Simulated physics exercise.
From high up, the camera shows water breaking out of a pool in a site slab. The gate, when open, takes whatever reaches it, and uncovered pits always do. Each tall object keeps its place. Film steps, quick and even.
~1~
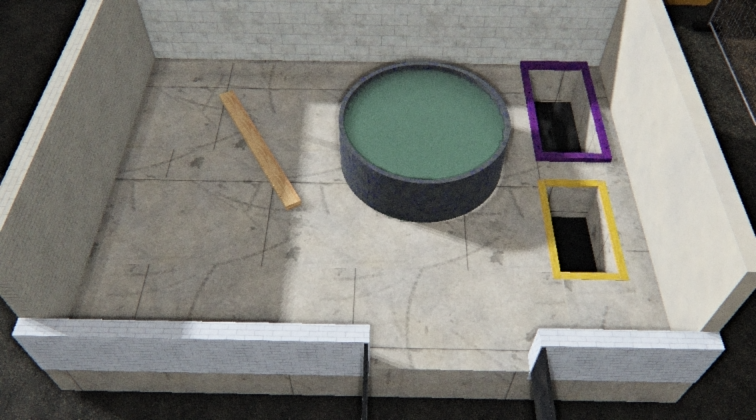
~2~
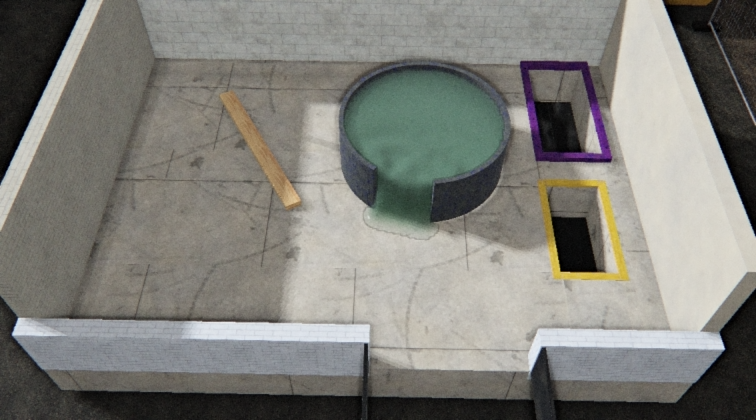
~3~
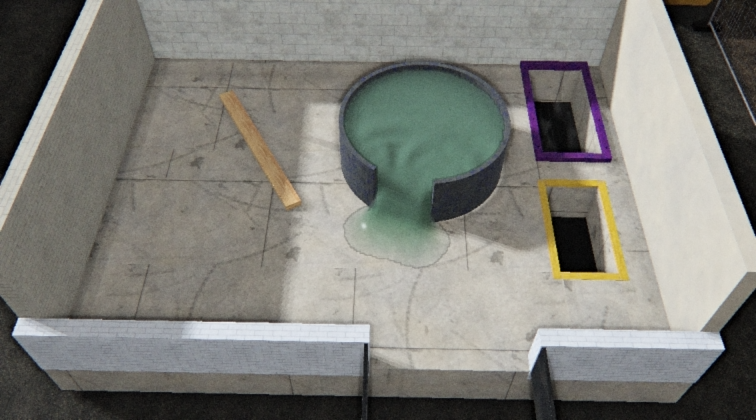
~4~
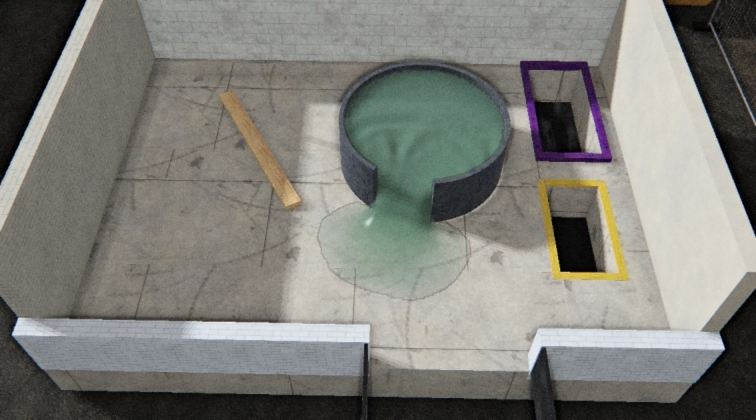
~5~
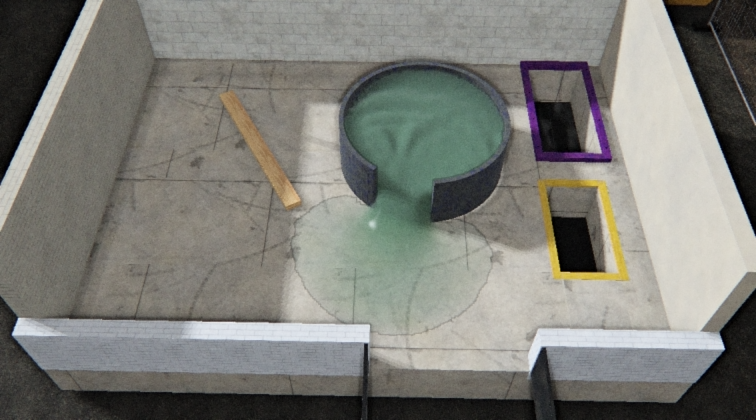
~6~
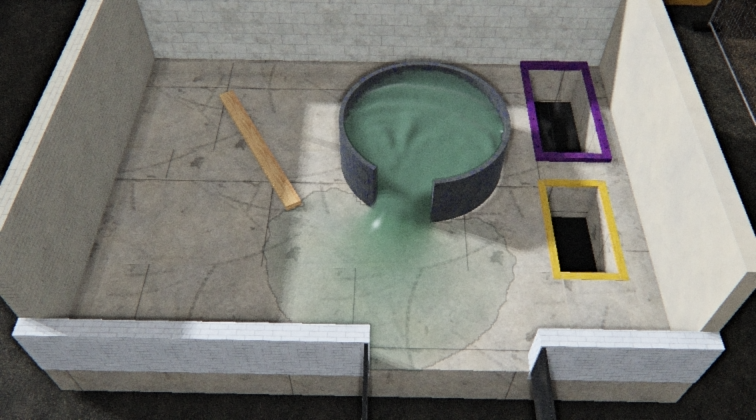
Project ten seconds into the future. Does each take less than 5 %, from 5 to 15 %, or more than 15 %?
It ends like this: The gate takes more than 15 %; the purple pit takes less than 5 %; the yellow pit takes less than 5 %.
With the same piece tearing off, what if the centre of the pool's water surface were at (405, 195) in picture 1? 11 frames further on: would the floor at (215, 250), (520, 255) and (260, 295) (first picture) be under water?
Spot 1 wetted, spot 2 unwetted, and spot 3 wetted.
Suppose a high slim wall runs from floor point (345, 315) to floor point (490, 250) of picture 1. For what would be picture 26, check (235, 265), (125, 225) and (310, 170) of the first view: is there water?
Same order as asked - soaked, soaked, unsoaked.
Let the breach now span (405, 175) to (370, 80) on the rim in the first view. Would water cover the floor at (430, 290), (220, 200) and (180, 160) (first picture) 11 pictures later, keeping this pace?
One after the other: Not flooded, covered, under water.
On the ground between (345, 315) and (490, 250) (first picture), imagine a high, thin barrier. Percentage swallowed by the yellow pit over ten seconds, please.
The yellow pit takes 10 per cent.
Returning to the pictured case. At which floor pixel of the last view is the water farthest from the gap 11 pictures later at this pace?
My best guess is about (61, 345).
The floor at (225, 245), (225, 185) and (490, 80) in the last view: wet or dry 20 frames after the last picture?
The readings in sequence are watered, waterless, waterless.
A moment on, water covers 25 % of the floor; the gate 4 %, the purple pit 0 %, the yellow pit 0 %.
Next, water covers 30 % of the floor; the gate 11 %, the purple pit 0 %, the yellow pit 0 %.
Then, water covers 40 % of the floor; the gate 18 %, the purple pit 0 %, the yellow pit 0 %.
Later, water covers 60 % of the floor; the gate 28 %, the purple pit 0 %, the yellow pit 1 %.
In the end, water covers 75 % of the floor; the gate 36 %, the purple pit 0 %, the yellow pit 1 %.
